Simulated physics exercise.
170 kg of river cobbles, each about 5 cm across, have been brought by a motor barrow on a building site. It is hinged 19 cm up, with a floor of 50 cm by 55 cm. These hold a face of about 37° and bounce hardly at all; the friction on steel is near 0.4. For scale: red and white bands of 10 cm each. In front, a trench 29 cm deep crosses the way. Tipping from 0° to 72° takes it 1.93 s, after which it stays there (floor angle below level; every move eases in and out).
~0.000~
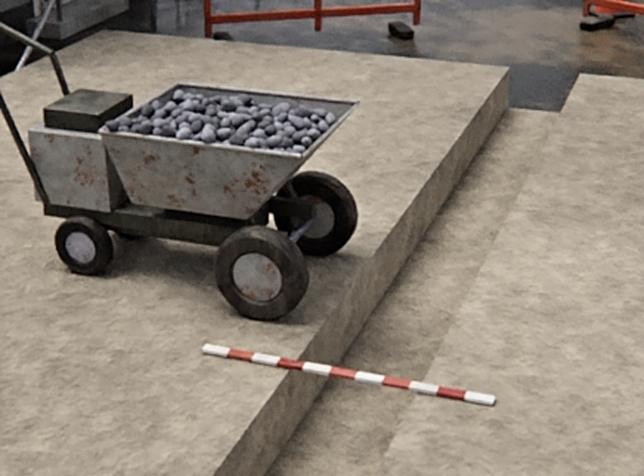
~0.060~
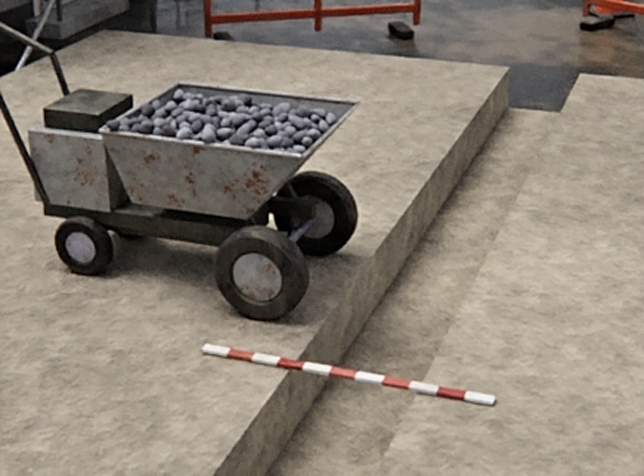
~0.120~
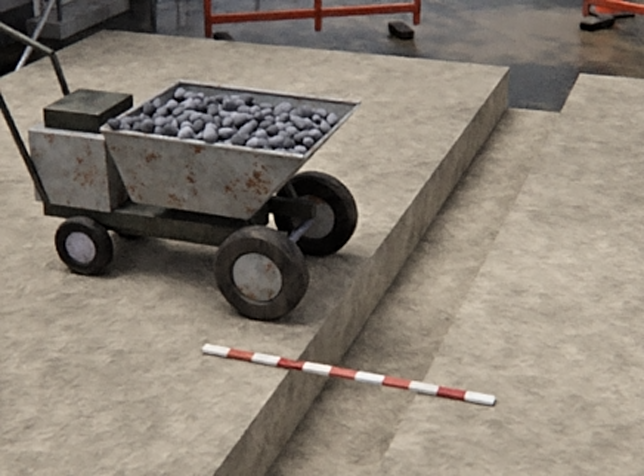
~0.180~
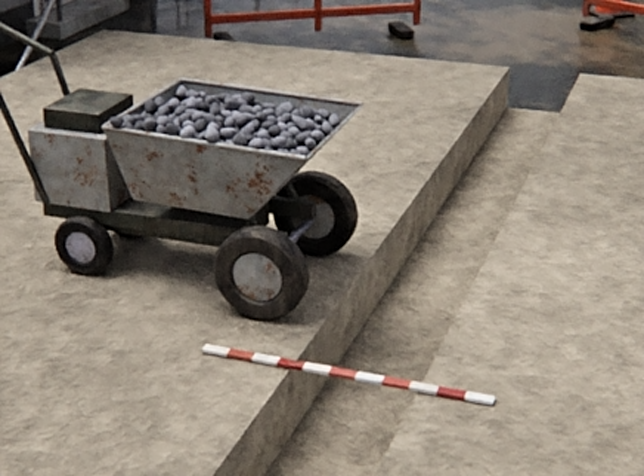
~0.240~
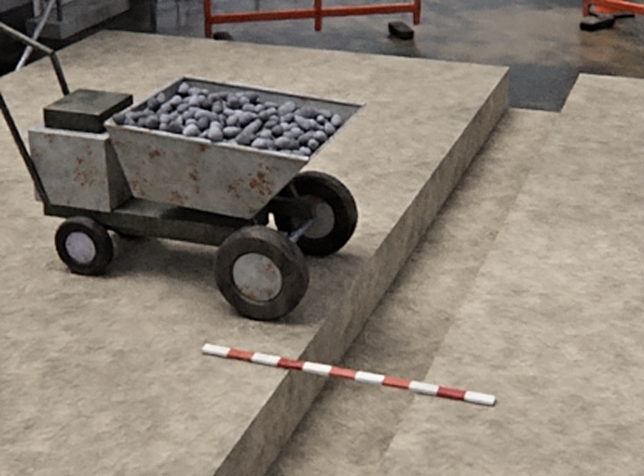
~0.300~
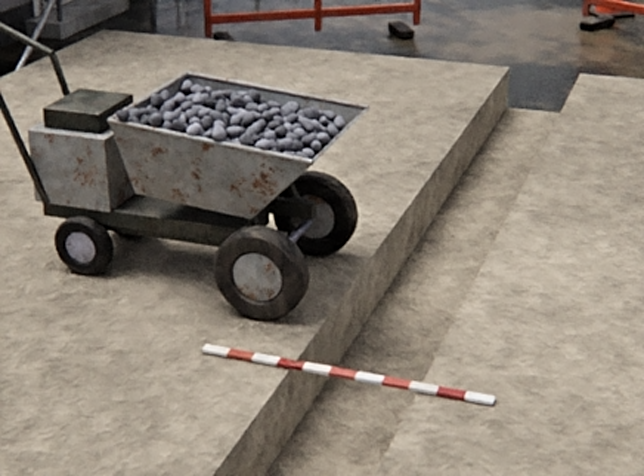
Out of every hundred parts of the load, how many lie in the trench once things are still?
Around 62 out of 100.
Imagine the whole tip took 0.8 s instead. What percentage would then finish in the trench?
Estimate: About 45 %.
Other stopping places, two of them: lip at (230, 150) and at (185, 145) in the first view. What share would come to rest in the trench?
100 and 85 %.
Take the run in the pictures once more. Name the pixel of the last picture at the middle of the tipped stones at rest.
Roughly at pixel (443, 340).
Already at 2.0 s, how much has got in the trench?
30 per cent or so by then.
After 1.5 s the floor is at 61°; 97 % in the skip, 3 % in the trench; the foremost stones are at (432, 290).
After 2.0 s the floor is at 72°; 41 % in the skip, 29 % in the trench, 30 % past the trench; the foremost stones are at (600, 339).
After 2.4 s the floor is at 72°; 16 % in the skip, 43 % in the trench, 41 % past the trench; the foremost stones are past the picture's edge.
After 4.3 s the floor is at 72°; 0 % in the skip, 62 % in the trench, 38 % past the trench; the foremost stones are past the picture's edge.
